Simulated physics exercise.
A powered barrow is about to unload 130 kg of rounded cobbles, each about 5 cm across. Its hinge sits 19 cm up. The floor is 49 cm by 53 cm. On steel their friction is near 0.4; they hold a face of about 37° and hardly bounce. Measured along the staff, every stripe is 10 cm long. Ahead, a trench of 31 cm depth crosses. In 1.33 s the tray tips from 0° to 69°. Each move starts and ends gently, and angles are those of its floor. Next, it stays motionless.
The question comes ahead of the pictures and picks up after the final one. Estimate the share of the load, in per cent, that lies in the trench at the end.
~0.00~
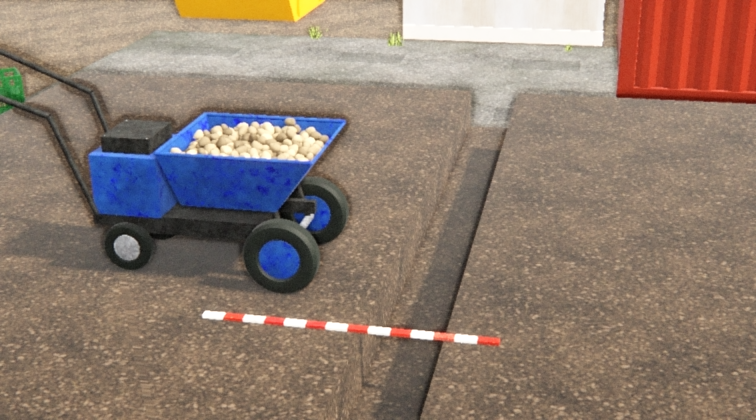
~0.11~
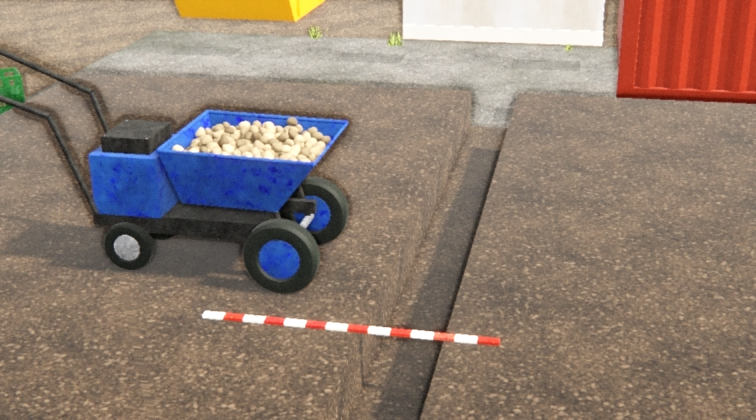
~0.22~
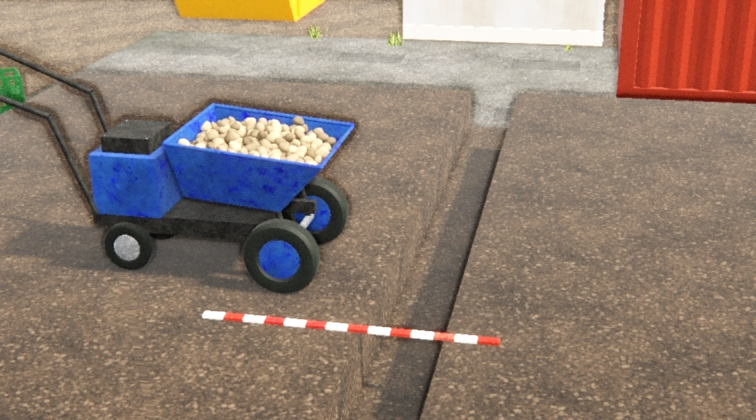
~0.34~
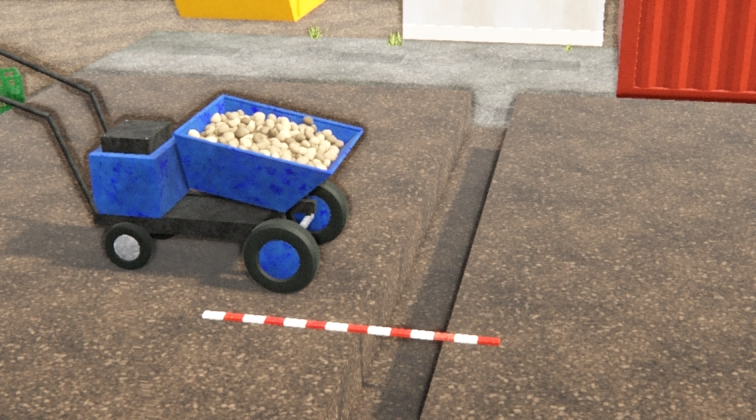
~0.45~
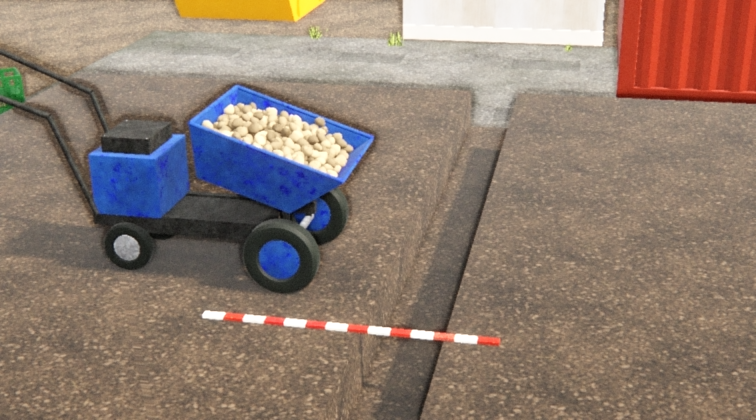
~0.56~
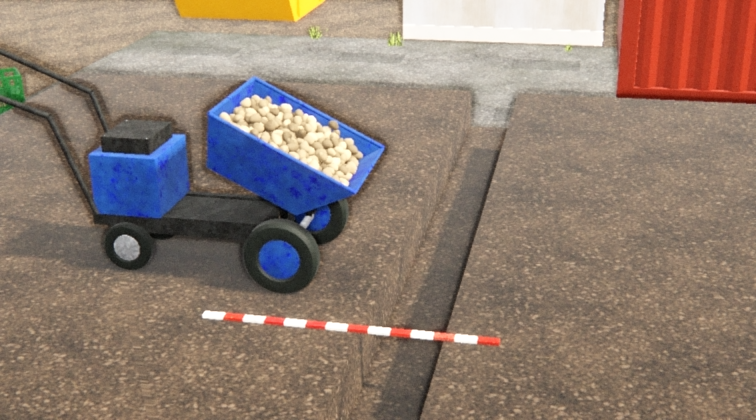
I would say 94 per cent of the load lies in the trench at the end.
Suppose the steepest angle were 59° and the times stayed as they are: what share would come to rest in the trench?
I'd expect around 65 in a hundred.
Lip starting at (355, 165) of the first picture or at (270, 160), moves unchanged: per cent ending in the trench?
The first gives about 45 percent and the second about 95 percent.
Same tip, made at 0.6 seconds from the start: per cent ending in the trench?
About 70 percent, I'd say.
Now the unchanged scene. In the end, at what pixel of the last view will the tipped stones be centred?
Centre estimate: Around (430, 314).
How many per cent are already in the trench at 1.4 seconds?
By that point it's something like 35 in a hundred.
After 1.0 s the floor is at 58°; 100 % in the tray; the foremost stones are at (399, 219).
After 1.4 s the floor is at 69°; 63 % in the tray, 35 % in the trench, 2 % past the trench; the foremost stones are at (483, 286).
After 1.8 s the floor is at 69°; 33 % in the tray, 61 % in the trench, 6 % past the trench; the foremost stones are at (542, 300).
After 3.7 s the floor is at 69°; 0 % in the tray, 94 % in the trench, 6 % past the trench; the foremost stones are at (580, 296).
